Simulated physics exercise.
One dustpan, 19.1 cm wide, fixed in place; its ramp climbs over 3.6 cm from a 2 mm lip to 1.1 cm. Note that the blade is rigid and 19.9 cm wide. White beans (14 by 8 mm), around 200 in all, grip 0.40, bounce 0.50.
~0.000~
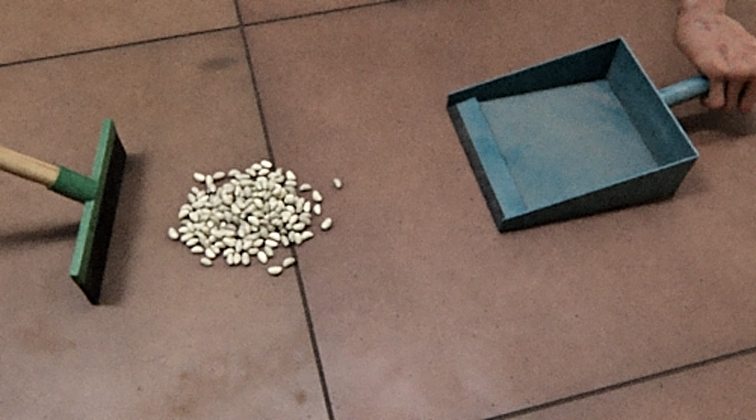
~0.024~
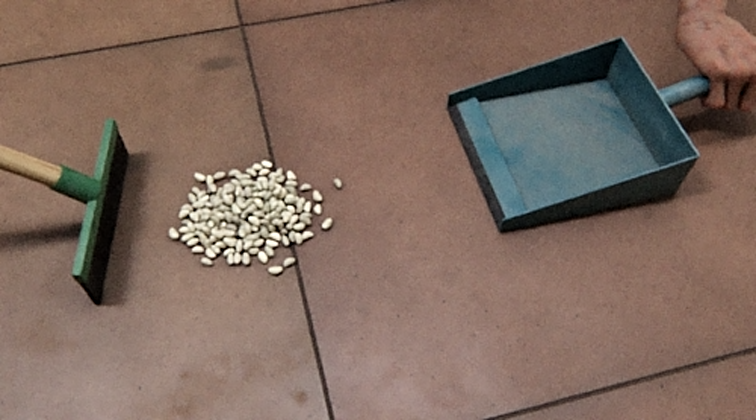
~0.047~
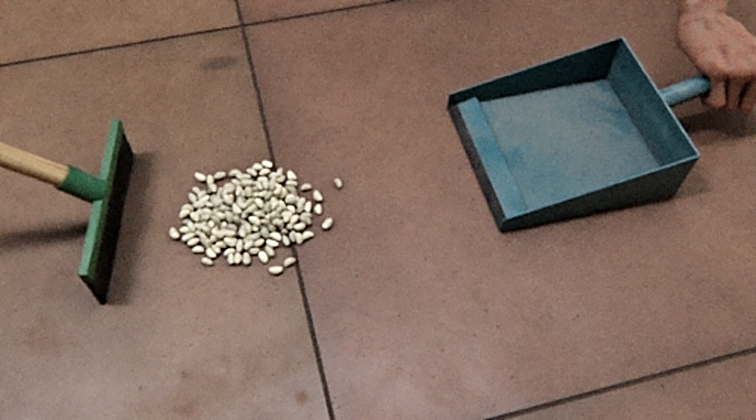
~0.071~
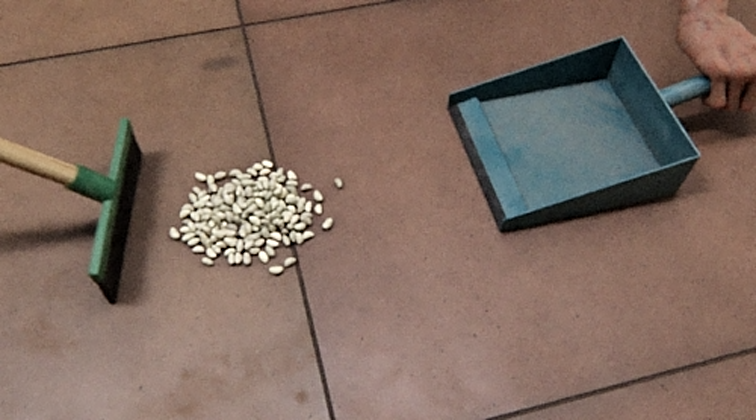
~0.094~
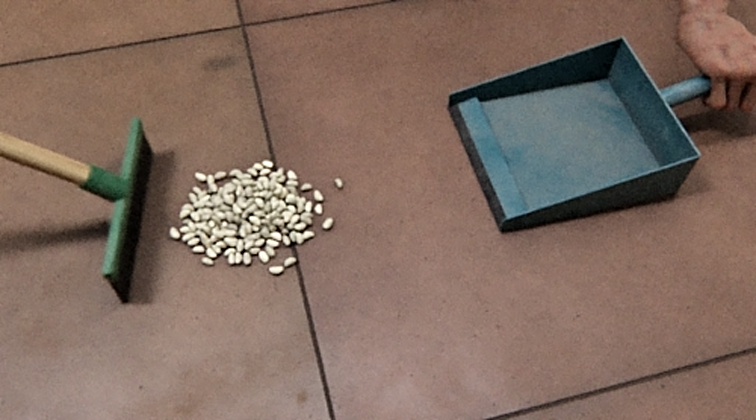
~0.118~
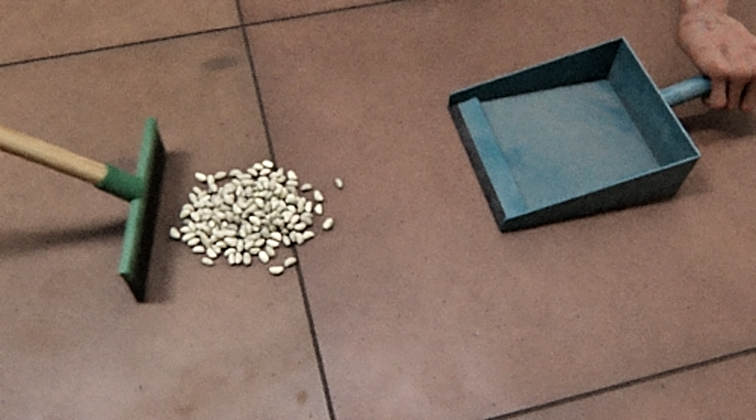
On a tiled floor, a green blade slides right, up close to still white beans.
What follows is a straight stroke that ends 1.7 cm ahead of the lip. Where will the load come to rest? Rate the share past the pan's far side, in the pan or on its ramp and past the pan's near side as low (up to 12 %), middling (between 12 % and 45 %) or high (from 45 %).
Shares - far side: Low; pan: Middling; near side: Middling.
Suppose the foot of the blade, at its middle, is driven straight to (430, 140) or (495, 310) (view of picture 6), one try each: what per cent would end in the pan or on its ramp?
I'd expect around 20 percent, then around 0 percent.
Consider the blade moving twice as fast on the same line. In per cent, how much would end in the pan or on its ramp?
Then roughly 40 per cent.
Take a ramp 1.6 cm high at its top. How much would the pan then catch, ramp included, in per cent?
Estimate with the new ramp: Some 25 in a hundred.
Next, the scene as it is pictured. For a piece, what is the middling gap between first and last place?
Roughly 28 cm.
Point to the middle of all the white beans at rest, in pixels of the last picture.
Somewhere near (488, 209) in the last picture.
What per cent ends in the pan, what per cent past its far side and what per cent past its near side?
Far side 5 %, pan 25 %, near side 30 %.
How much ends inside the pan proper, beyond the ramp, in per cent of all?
Around 10 in a hundred.
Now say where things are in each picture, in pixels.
In the first picture, blade from (78, 278) to (111, 128), moved 0.0 cm, 0 of the pieces shifted so far; middle of the pieces at (242, 213); pan at (571, 145).
In the second picture, blade from (81, 277) to (113, 128), moved 0.2 cm, 0 of the pieces shifted so far; middle of the pieces at (242, 213).
In the third picture, blade from (87, 277) to (118, 128), moved 0.7 cm, 0 of the pieces shifted so far; middle of the pieces at (243, 213).
In the fourth picture, blade from (97, 276) to (127, 127), moved 1.7 cm, 0 of the pieces shifted so far; middle of the pieces at (243, 213).
In the fifth picture, blade from (110, 276) to (138, 127), moved 3.0 cm, 0 of the pieces shifted so far; middle of the pieces at (243, 213).
In the sixth picture, blade from (127, 275) to (153, 127), moved 4.5 cm, 0 of the pieces shifted so far; middle of the pieces at (243, 213); pan at (573, 145). The blade's pace is about 0.67 m/s, heading 12 degrees towards the viewer's side.
After 0.37 s, middle of the blade 21 cm from the lip; 0 % over the lip, far side 0 %, near side 10 %.
After 0.54 s, middle of the blade 10 cm from the lip; 0 % over the lip, far side 0 %, near side 25 %.
After 0.83 s, middle of the blade 4 cm from the lip; 25 % over the lip, far side 0 %, near side 35 %.
In the end, at 2.3 s, far side 5 %, pan 25 %, near side 30 %, in front of the lip or behind the blade 40 %.
